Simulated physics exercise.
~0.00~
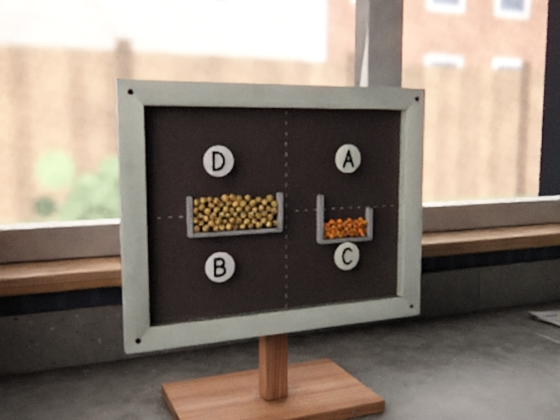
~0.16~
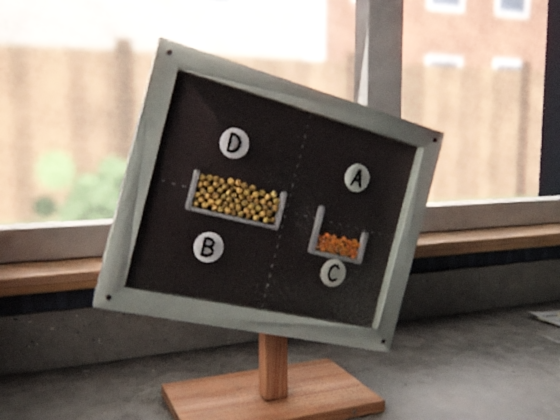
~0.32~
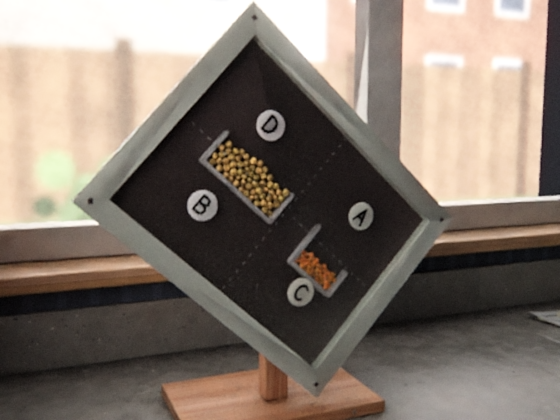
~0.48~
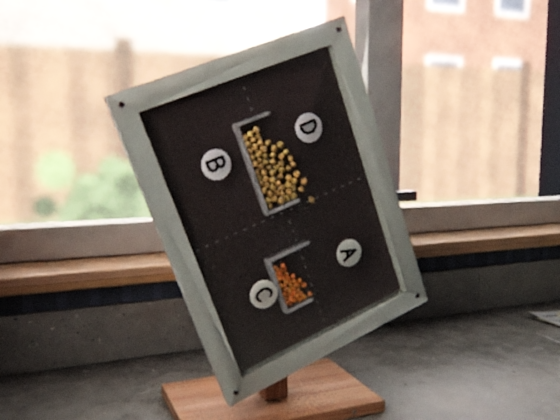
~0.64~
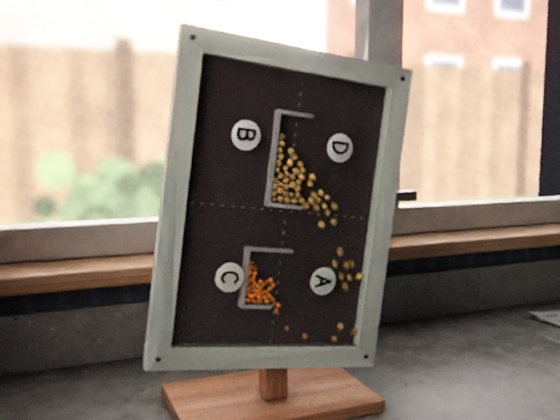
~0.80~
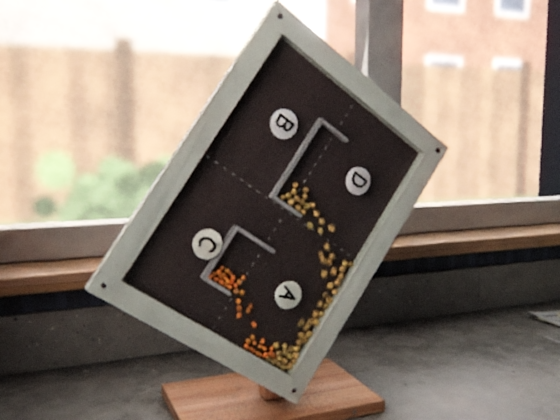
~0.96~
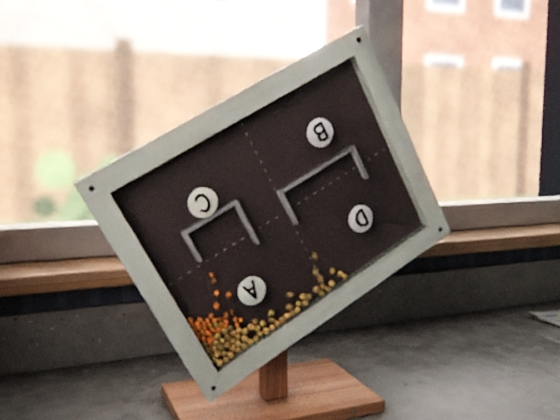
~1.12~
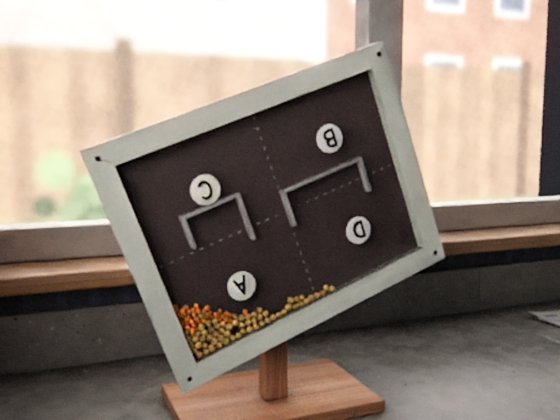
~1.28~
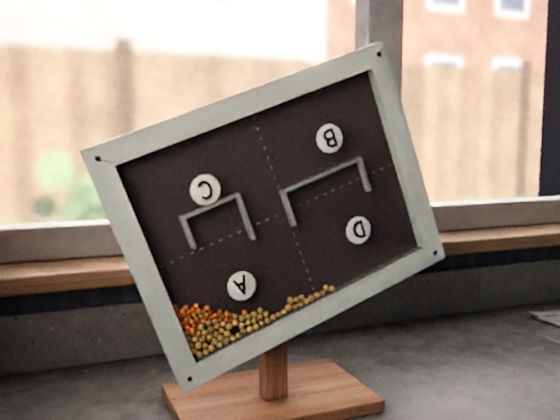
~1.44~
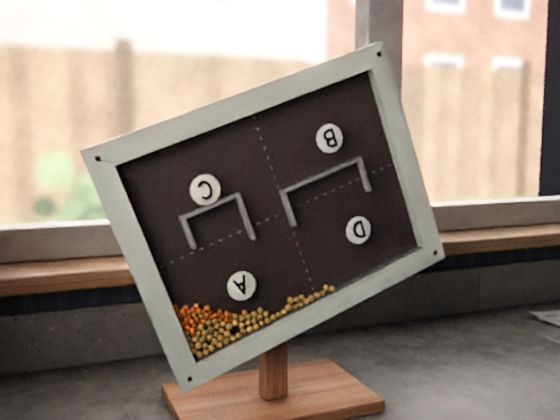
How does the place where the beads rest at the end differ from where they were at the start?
At the start the beads sat in the two small trays around the middle of the board. By the end they lay in a heap along the bottom edge of the tilted frame, mostly in the lower left corner near the letter A.
A framed dark board on a wooden stand turned clockwise until it was nearly upside down, and the pale and orange beads spilled out of their two small trays, slid along the edge and settled in the bottom corner by the letter A.
